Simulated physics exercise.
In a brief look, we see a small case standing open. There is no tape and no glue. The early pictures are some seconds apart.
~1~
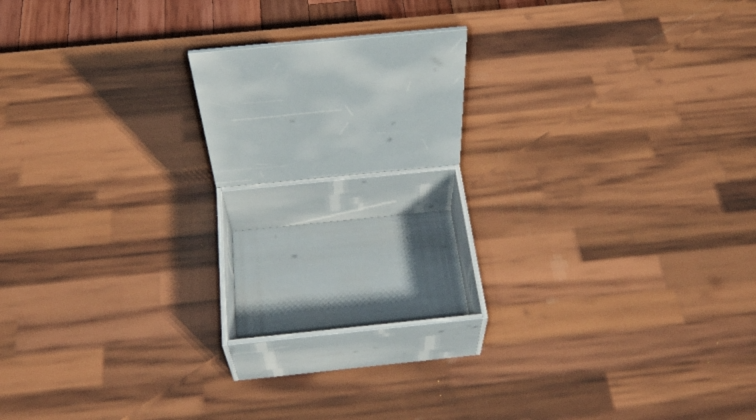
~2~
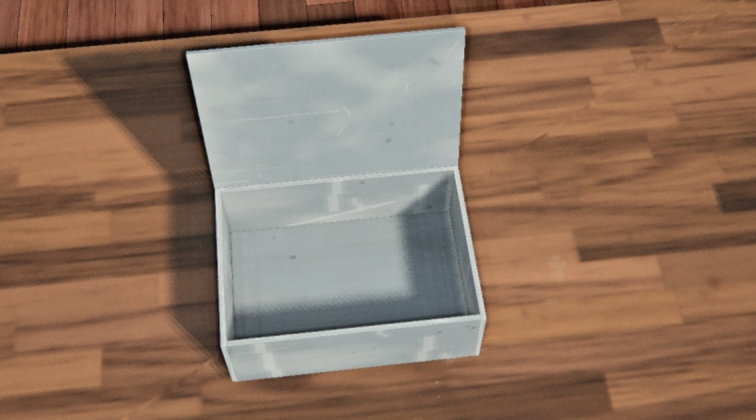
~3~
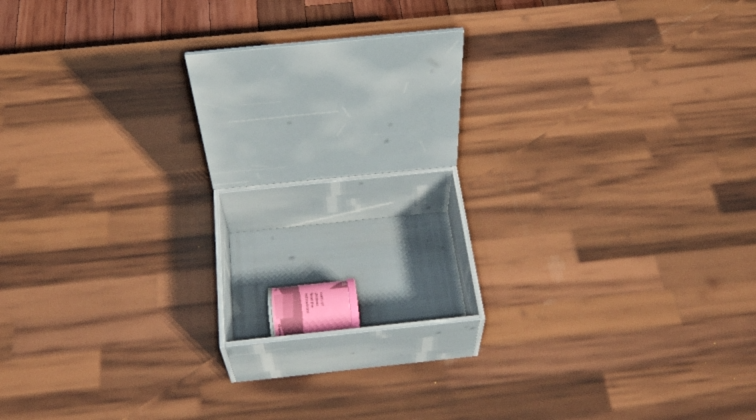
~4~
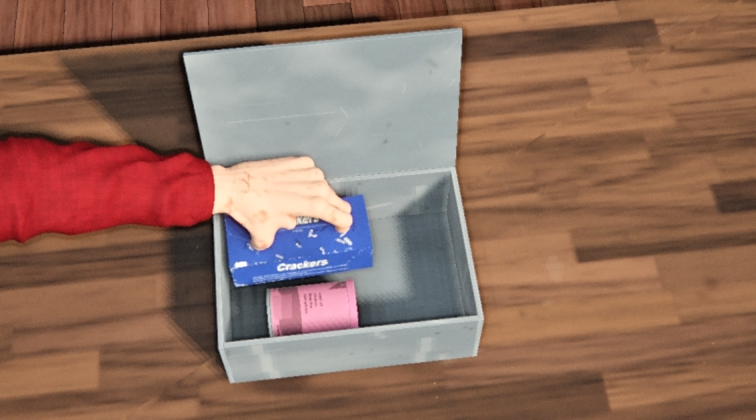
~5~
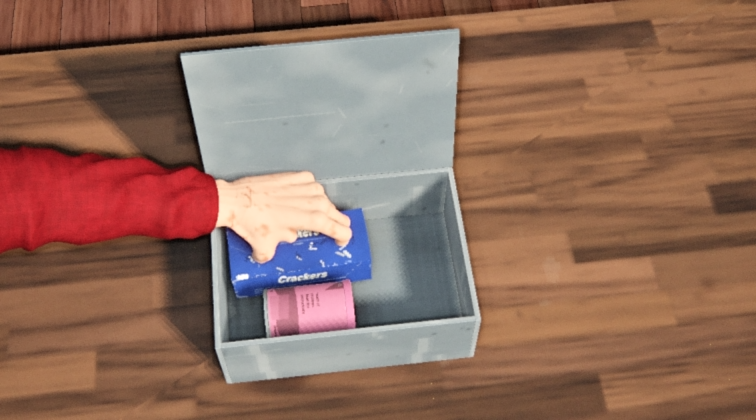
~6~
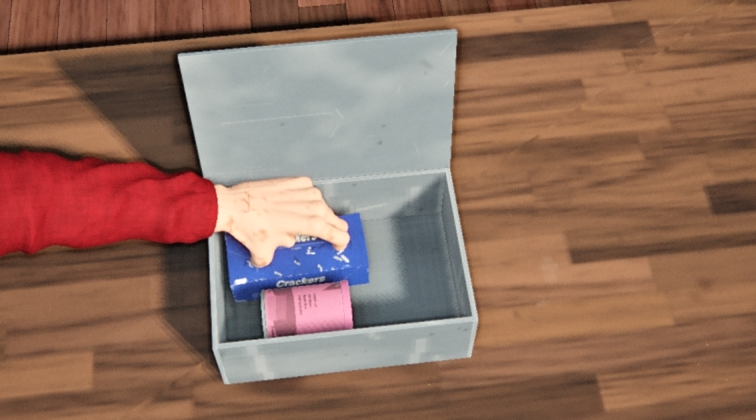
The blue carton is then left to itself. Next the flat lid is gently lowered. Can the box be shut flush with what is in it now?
Yes: The lid seals the box.
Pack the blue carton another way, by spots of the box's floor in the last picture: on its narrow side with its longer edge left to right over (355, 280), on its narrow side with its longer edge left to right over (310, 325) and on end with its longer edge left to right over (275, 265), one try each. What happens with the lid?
Attempt one, it settles down; attempt two, it settles down; attempt three, it is left gaping.
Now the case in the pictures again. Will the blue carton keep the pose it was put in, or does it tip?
Simply put, it remains unturned.
Then, 1.40 s on from there, lid 72° above the rim.
Then, 1.80 s on from there, lid 28° above the rim.
In the end, lid shut; both unmoved. At the end, from the last picture's camera, blue carton near (297, 258).
